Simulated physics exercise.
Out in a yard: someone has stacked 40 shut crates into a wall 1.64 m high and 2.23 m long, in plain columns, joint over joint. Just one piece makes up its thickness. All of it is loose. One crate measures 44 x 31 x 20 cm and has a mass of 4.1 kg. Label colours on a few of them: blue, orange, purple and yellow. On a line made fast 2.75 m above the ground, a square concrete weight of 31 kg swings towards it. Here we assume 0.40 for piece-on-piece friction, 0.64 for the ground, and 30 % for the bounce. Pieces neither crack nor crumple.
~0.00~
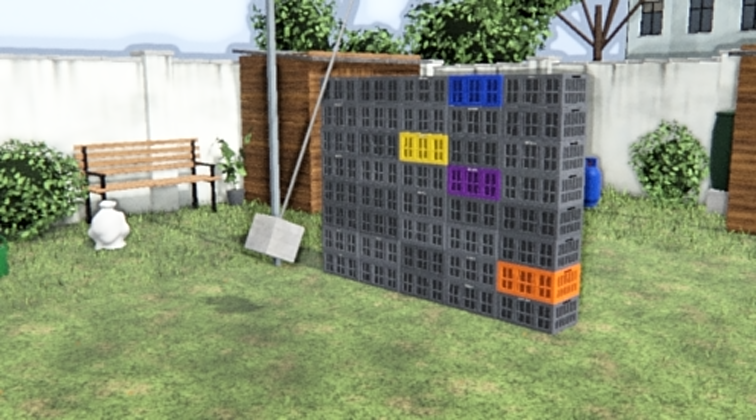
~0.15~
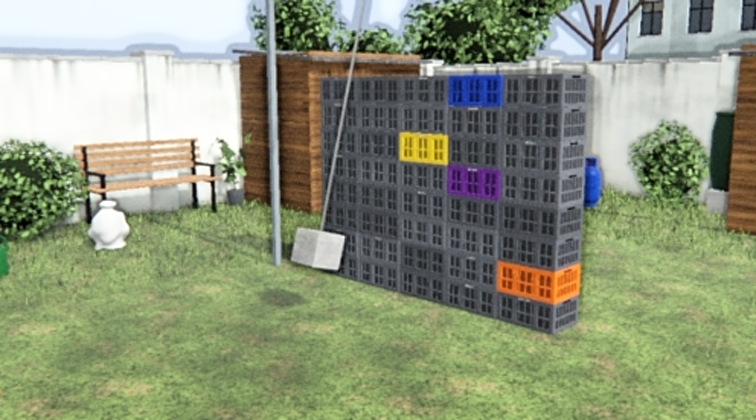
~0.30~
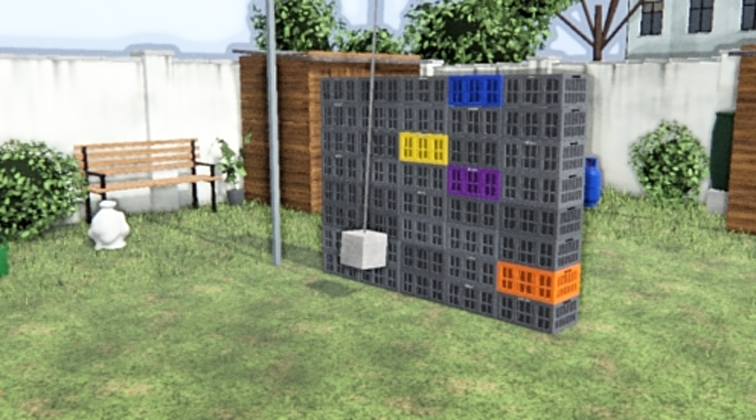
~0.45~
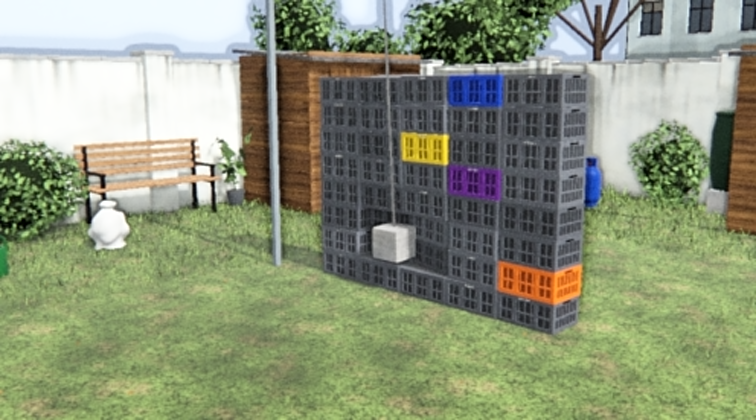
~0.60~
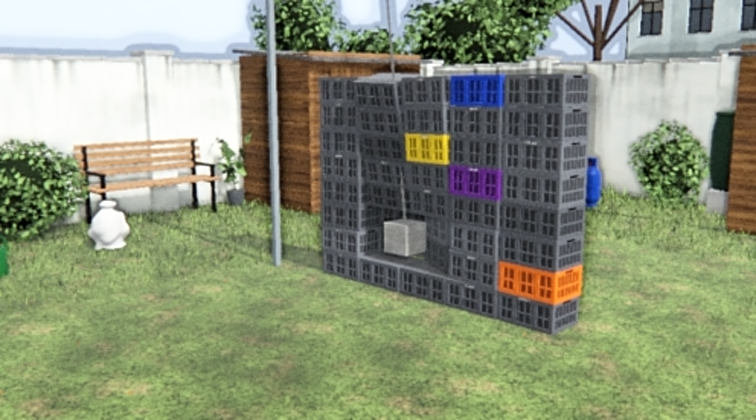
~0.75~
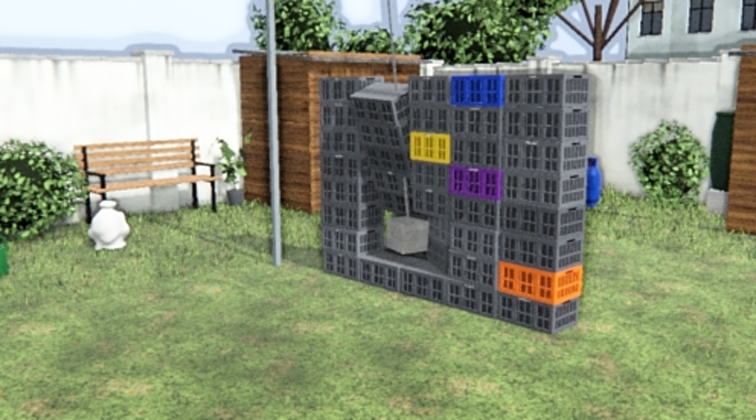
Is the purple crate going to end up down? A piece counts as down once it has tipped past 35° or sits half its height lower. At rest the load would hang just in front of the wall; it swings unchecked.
No, it stays up.
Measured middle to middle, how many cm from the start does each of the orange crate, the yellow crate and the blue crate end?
Net displacement, roughly: Orange ~ 0 cm, yellow ~ 200 cm, blue ~ 0 cm.
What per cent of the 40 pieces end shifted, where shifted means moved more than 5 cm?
35 percent of them have shifted.
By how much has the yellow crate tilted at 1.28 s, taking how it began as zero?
10°.
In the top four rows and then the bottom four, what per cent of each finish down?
Top: 40%, bottom: 30%.
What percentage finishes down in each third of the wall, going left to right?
Left 40 %, middle 90 %, right 0 %.
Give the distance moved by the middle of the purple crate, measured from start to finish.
Some 0 cm.
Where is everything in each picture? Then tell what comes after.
In the first picture (pixels give the middle of a visible side), weight (266, 234) line 25° before plumb; purple crate (472, 182); yellow crate (422, 148); blue crate (474, 91); none has stirred.
In the second picture, weight (311, 248) line 15° before plumb; purple crate (472, 182).
In the third picture, weight (358, 252) line 4° before plumb; purple crate (472, 182).
In the fourth picture, weight (390, 246) line 4° past plumb; purple crate (473, 182); steepest lean 4°, the crate at (381, 198); movement in 11 of them.
In the fifth picture, weight (400, 240) line 7° past plumb; purple crate (473, 182); yellow crate (425, 148) 3° from how it stood; steepest lean 13°, the crate at (374, 96); movement in 18 of them.
In the sixth picture, weight (399, 238) line 9° past plumb; purple crate (473, 182); yellow crate (429, 147) 9 cm from its place; blue crate (475, 91); 1 of the 40 crates down, 23 disturbed in all.
After 1.28 s, line 5° past plumb; 7 of the 40 crates down; purple crate unmoved; yellow crate 8° from how it stood.
After 2.06 s, line 7° before plumb; 14 of the 40 crates down; purple crate unmoved; yellow crate 62° from how it stood, 59 cm lower.
In the end (4.0 s), line plumb; 14 of the 40 crates down; purple crate unmoved; yellow crate on its side; blue crate 18 mm from its place. From the last view, middles, purple crate near (488, 180), yellow crate near (541, 238).
